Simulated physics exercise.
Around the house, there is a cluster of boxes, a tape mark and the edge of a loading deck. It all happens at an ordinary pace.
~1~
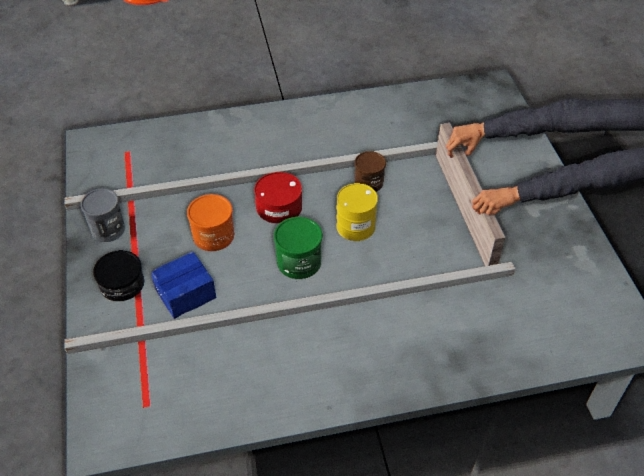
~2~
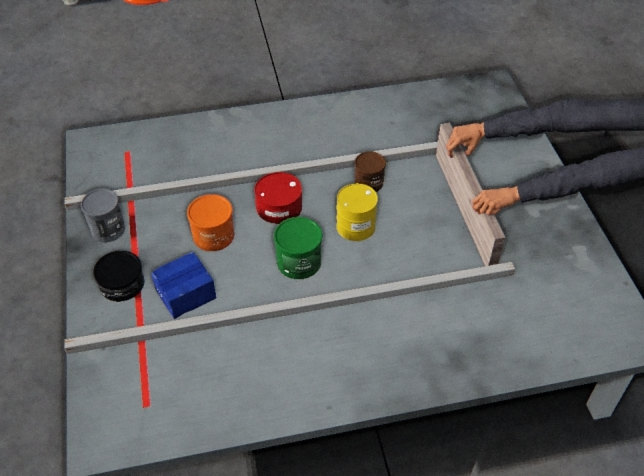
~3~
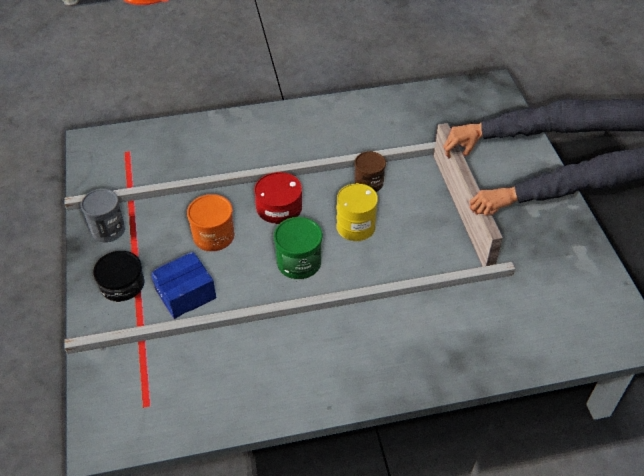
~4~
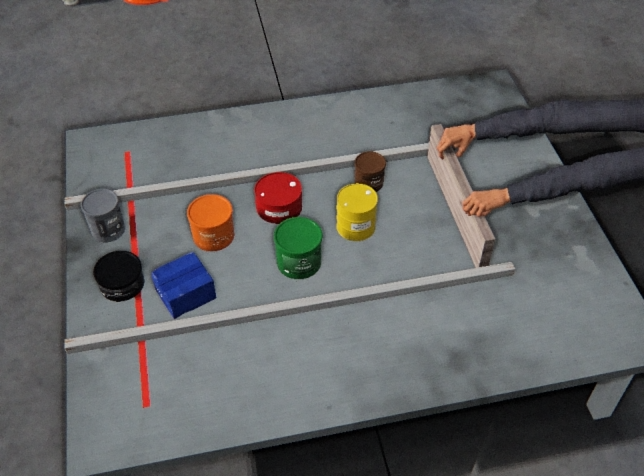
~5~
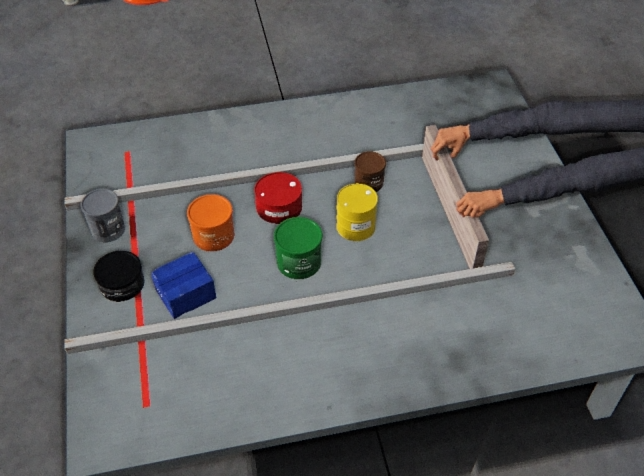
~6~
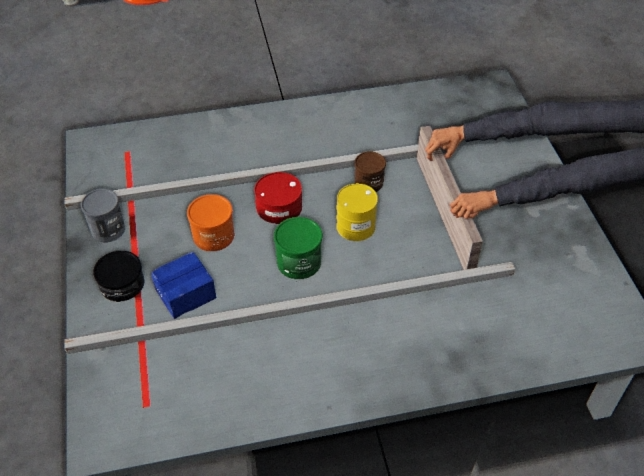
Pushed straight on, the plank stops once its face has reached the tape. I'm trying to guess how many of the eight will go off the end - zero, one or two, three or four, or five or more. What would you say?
I would say one or two.
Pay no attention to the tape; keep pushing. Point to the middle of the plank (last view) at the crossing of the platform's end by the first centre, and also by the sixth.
Around (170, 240); afterwards around (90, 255).
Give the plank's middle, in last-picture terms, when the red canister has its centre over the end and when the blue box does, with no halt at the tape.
About (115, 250), and (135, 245) for the other.
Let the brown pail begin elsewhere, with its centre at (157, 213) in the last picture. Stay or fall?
In that case it holds its spot.
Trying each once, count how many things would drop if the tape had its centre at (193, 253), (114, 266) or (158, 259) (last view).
0, 4, 1.
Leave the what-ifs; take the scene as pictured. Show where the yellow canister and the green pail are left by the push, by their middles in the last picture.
For the yellow canister it's (111, 249), and for the green pail it's (110, 284).
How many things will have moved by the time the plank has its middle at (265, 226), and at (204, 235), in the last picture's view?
Tally at point one: 5; at point two: 7.
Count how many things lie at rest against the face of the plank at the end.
The answer is 3.
Soon after, none off yet; grey pail at rest near (104, 216); black pail at rest near (120, 276); blue box at rest near (184, 285).
In the end, the number that fall off is one or two; gone, black pail and grey pail.
